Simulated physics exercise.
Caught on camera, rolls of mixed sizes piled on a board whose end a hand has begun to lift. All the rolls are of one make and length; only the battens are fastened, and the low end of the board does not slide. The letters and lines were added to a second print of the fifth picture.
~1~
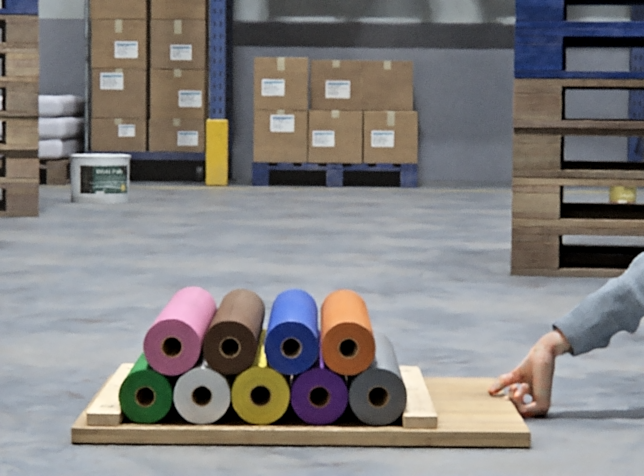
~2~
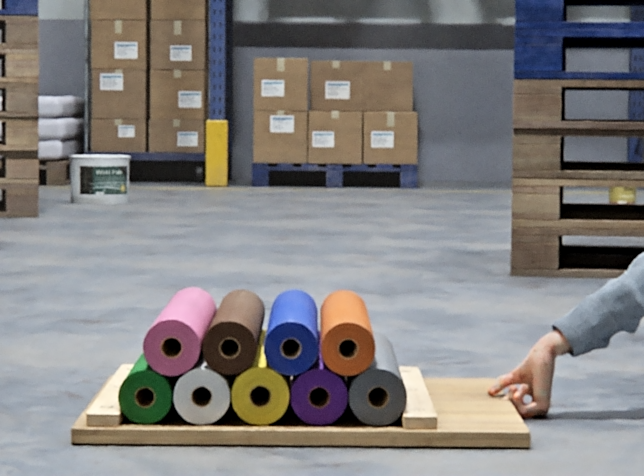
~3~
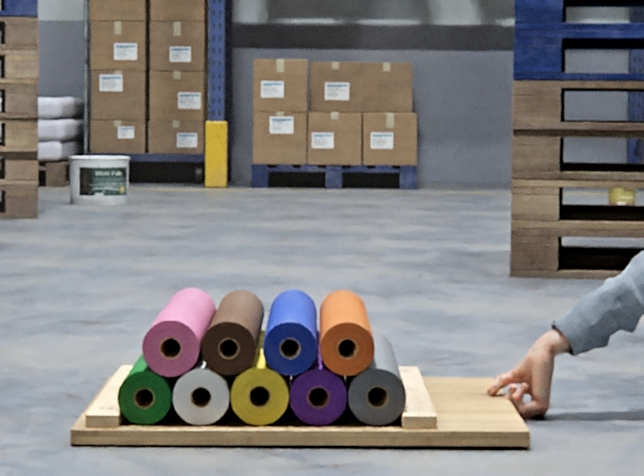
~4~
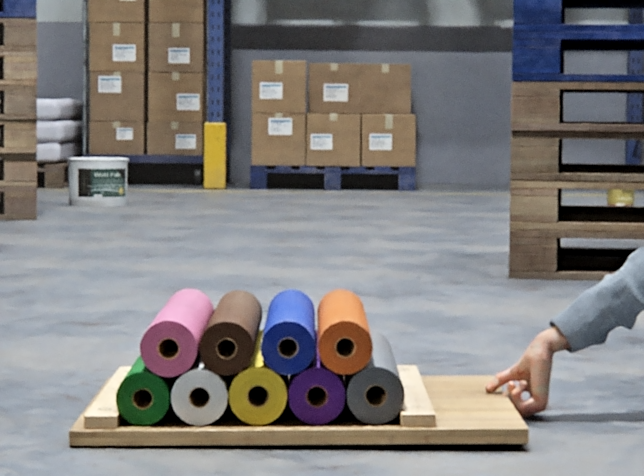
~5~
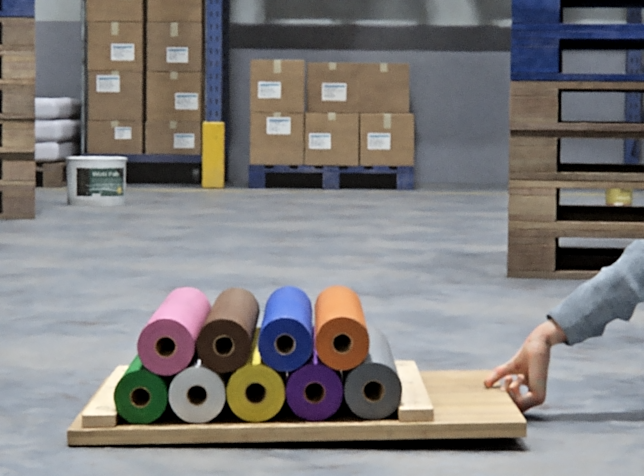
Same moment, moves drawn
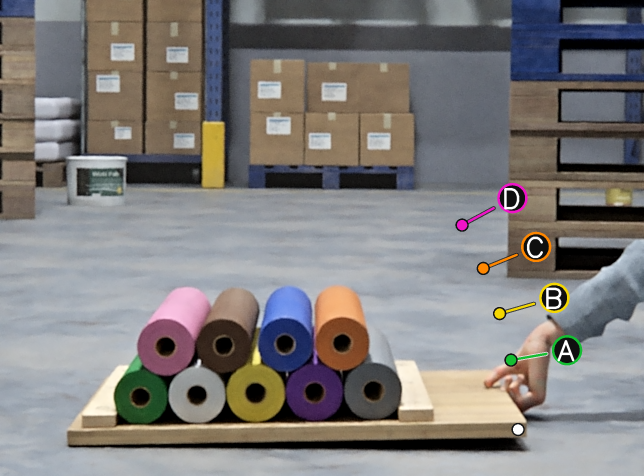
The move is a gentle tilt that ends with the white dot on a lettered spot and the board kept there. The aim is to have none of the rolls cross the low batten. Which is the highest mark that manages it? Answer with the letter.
Raise it to C.
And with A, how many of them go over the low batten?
With A, none.
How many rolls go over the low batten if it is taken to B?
It comes to none.
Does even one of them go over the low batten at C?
No.
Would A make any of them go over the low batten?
No.
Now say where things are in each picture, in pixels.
Board (302, 401); green roll (145, 396); white roll (202, 396), in the first picture.
White roll (202, 397); yellow roll (260, 396), in the second picture.
Board (301, 402); grey roll (377, 397), in the third picture.
Board (300, 401); green roll (143, 399); white roll (199, 397), in the fourth picture.
Board (298, 398); green roll (140, 397); white roll (197, 395), in the fifth picture.
On the copy, A at (511, 360); B at (500, 314); C at (483, 268); D at (462, 225); the white dot at (518, 430).
On C. First, board at 15°.
Then, board at 23°.
Finally, board at 23°, none over the low batten.
By contrast, A none over the low batten; B none over the low batten; D two over the low batten (brown, pink).
